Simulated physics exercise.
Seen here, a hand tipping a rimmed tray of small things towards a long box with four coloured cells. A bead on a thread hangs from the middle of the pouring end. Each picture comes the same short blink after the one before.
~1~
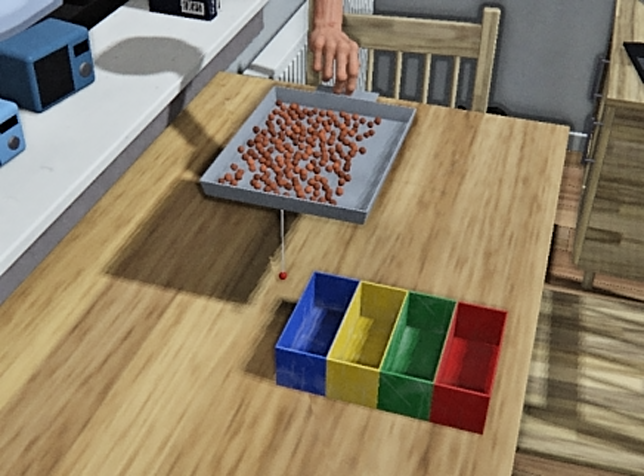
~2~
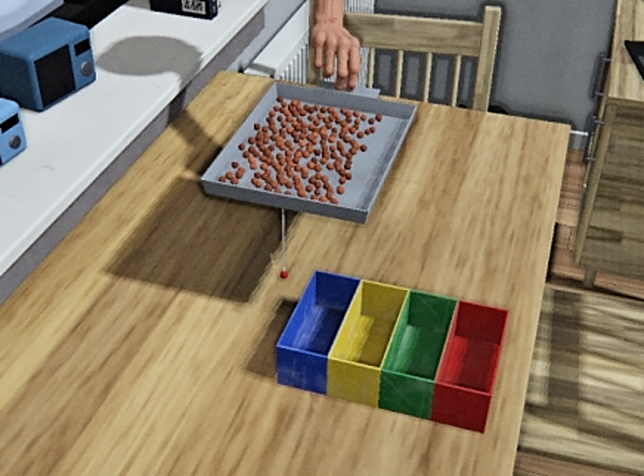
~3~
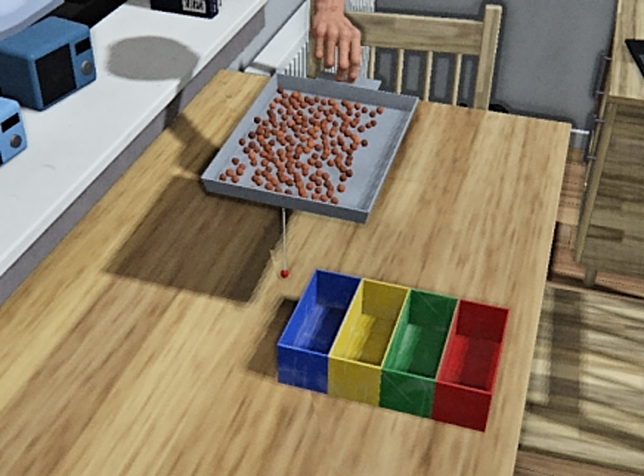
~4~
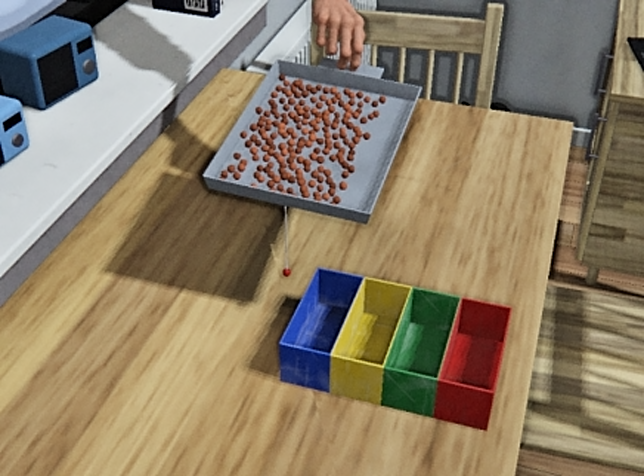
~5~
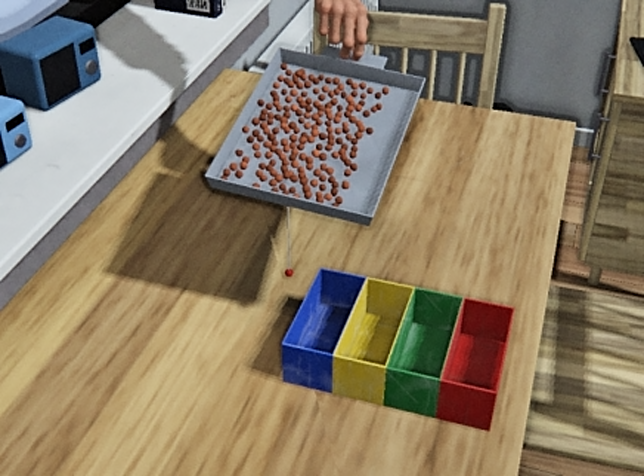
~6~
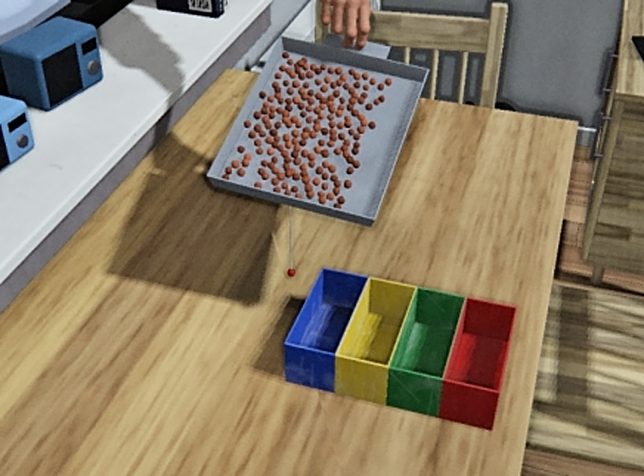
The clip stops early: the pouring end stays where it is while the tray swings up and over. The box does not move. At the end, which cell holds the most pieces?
Fullest: The blue cell.
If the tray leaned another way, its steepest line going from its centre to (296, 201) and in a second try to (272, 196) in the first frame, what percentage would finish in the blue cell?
About 30 and 0 per cent.
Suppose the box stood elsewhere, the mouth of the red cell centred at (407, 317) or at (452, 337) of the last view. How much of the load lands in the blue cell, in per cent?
Near 10 % and 40 %.
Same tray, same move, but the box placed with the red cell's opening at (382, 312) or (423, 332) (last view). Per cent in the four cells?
In turn 90 and 100 in a hundred.
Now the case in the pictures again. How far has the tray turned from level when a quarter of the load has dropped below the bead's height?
Near 110 degrees.
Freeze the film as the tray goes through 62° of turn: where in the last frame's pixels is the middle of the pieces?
At about (314, 174).
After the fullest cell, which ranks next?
Next in line is that yellow cell.
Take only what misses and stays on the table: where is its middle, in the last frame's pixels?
Roughly at (264, 361).
Just after the last frame, tray tipped steeply; every one on the tray.
A moment on, tray tipped past a quarter turn; the larger part on the tray; about a tenth in the blue cell; just a few in the yellow cell; just a few falling or outside the box.
Further on, tray tipped past a quarter turn; roughly half in the blue cell; roughly a quarter in the yellow cell; just a few in the green cell; roughly a quarter falling or outside the box.
When it is over, tray tipped past a quarter turn; roughly half in the blue cell; roughly a quarter in the yellow cell; just a few in the green cell; not one in the red cell; roughly a quarter outside the box.
